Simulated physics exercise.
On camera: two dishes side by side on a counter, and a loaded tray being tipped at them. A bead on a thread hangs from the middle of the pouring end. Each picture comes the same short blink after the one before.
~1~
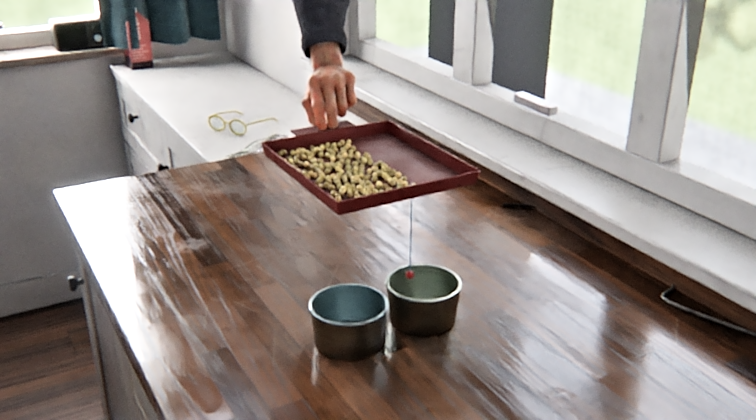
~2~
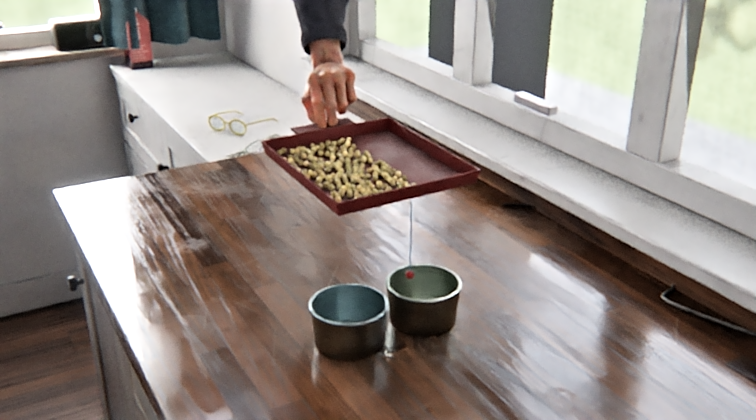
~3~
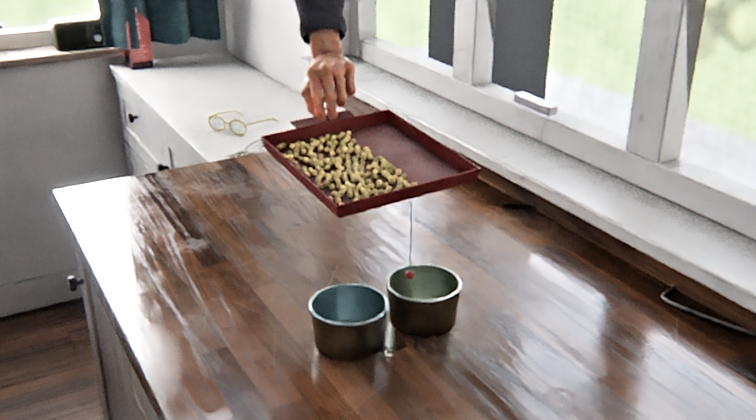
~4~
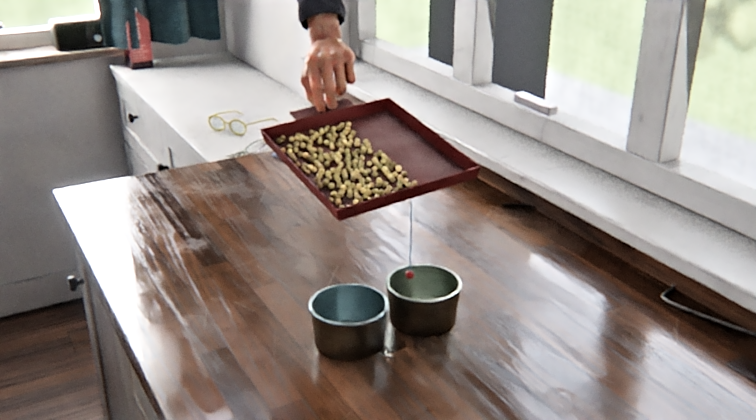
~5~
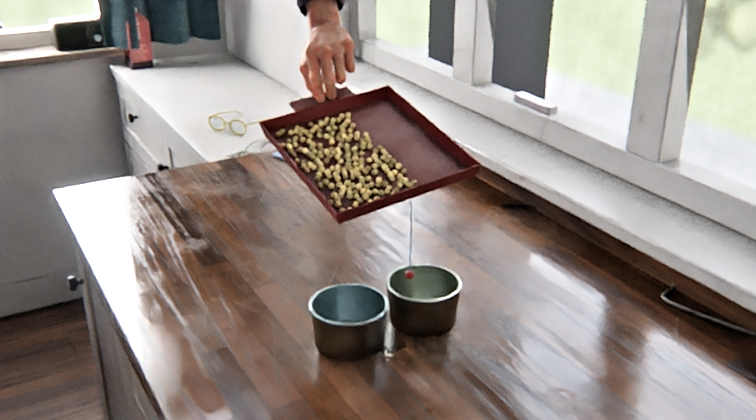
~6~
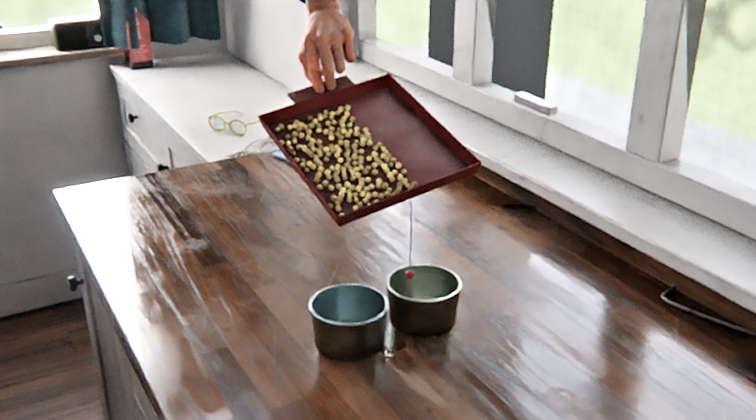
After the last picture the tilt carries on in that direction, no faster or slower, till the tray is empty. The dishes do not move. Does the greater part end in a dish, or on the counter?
The two hold over half of the load.
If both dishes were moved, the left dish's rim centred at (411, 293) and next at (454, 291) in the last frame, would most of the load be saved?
In turn: Less than half; less than half.
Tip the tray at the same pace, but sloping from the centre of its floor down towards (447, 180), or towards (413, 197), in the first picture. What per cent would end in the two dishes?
Roughly 20 per cent, and 10 per cent.
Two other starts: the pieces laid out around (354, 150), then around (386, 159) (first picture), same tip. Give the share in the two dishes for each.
Near 90 % and 90 %.
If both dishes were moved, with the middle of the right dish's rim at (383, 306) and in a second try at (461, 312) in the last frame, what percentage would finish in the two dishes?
The first gives 60 %, the second 10 %.
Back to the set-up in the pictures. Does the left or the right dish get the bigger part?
The winner is the left dish.
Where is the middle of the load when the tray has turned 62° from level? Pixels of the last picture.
At about (345, 188).
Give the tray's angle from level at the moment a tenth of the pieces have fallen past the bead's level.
Near 85 degrees.
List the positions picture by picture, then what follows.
The first picture shows corners of the pouring end near (339, 201) and (476, 170), level; middle of the load near (350, 172), soya beans; left dish near (367, 337); right dish near (443, 313); bead on its thread near (410, 275).
The second picture shows corners of the pouring end near (339, 201) and (476, 170), level; middle of the load near (350, 171).
The third picture shows corners of the pouring end near (339, 204) and (476, 168), tipped barely, lowest at the left corner; middle of the load near (349, 168).
The fourth picture shows corners of the pouring end near (339, 207) and (476, 166), tipped a little, lowest at the left corner; middle of the load near (349, 164).
The fifth picture shows corners of the pouring end near (339, 211) and (477, 163), tipped a little, lowest at the left corner; middle of the load near (349, 161).
The sixth picture shows corners of the pouring end near (339, 215) and (477, 162), tipped clearly, lowest at the left corner; middle of the load near (349, 160), near two thirds on the move; left dish near (367, 337); right dish near (443, 313).
Shortly afterwards, tray tipped steeply; all but a few on the tray; only a few in the air.
Next, tray tipped right over; near a quarter on the tray; near two thirds in the left dish; only a few outside both; a little in the air.
Some moments later, tray tipped past a quarter turn; all but a few in the left dish; only a few outside both.
In the end, tray tipped past a quarter turn; all but a few in the left dish; none at all in the right dish; only a few outside both.
